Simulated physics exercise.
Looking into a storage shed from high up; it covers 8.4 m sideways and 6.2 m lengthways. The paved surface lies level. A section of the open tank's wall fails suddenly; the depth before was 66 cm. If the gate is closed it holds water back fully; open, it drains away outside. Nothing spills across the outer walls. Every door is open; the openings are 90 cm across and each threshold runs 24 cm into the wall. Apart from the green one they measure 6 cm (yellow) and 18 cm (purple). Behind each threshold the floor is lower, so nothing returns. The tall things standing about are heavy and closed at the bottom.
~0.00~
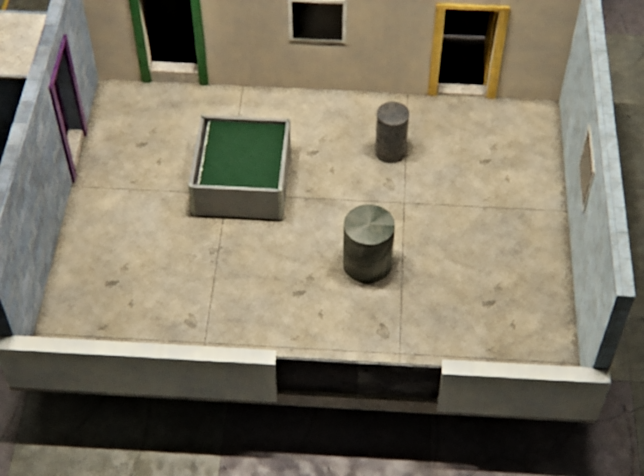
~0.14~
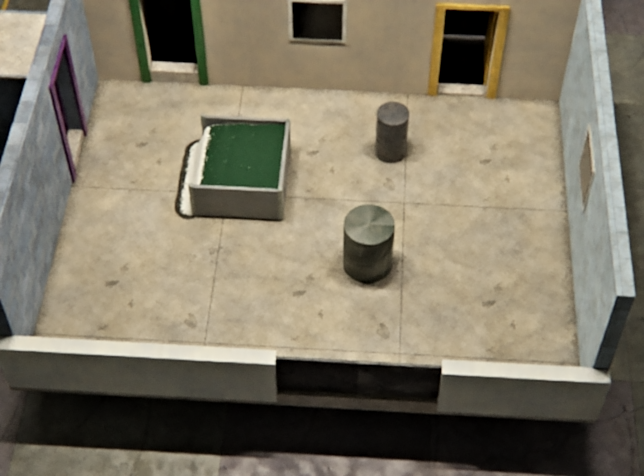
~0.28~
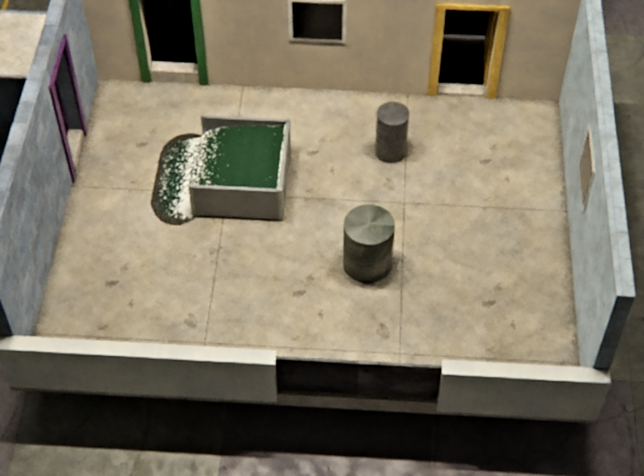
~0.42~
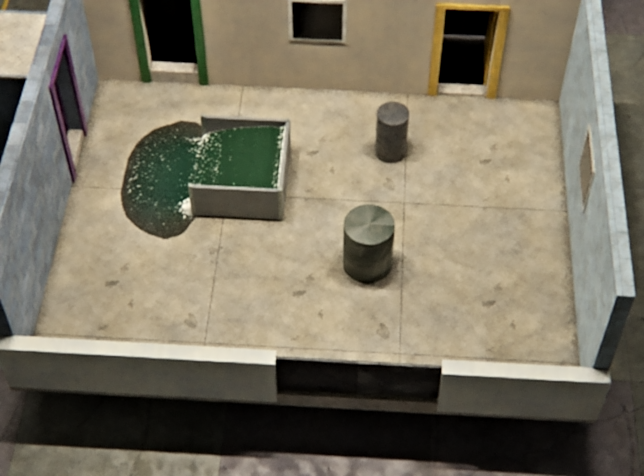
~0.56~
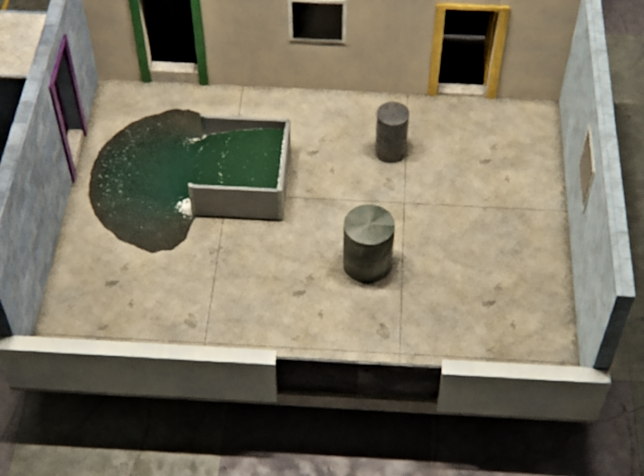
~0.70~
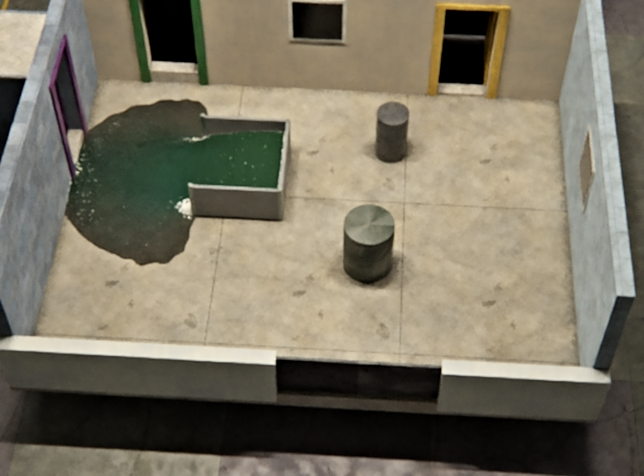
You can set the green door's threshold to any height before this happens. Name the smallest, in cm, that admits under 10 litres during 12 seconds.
It would have to be roughly 7.5 cm high.
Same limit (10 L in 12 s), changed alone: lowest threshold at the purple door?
About 31 cm at purple.
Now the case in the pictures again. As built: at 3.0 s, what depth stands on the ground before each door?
Depths in cm: Yellow 0, purple 14, green 10.
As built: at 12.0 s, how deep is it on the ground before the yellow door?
Some 2.0 cm.
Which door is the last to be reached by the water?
It is the yellow one.
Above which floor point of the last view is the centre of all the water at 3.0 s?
Near (133, 190).
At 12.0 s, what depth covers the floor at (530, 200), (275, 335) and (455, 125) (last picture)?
In that order: 2, 2 and 2 cm.
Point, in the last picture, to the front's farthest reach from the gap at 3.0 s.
At about (26, 366).
After 1.4 s water covers 15 % of the floor, deepest (36 cm) near (74, 178); 1 cm at the green door, 0 litres in over its 27 cm threshold.
After 3.0 s water covers 25 % of the floor, deepest (23 cm) near (99, 81); 10 cm at the green door, 0 litres in over its 27 cm threshold.
After 12.0 s water covers 95 % of the floor, deepest (5 cm) near (522, 277); 2 cm at the green door, 0 litres in over its 27 cm threshold.
At the green door as built, the water arrived by 1.4 s and peaked near 11 cm at 3.4 s.
With a threshold of 7 cm, 13 litres would have come in within the 12 s; with 9.5 cm, 4 litres. So under 10 litres takes about 7.5 cm.
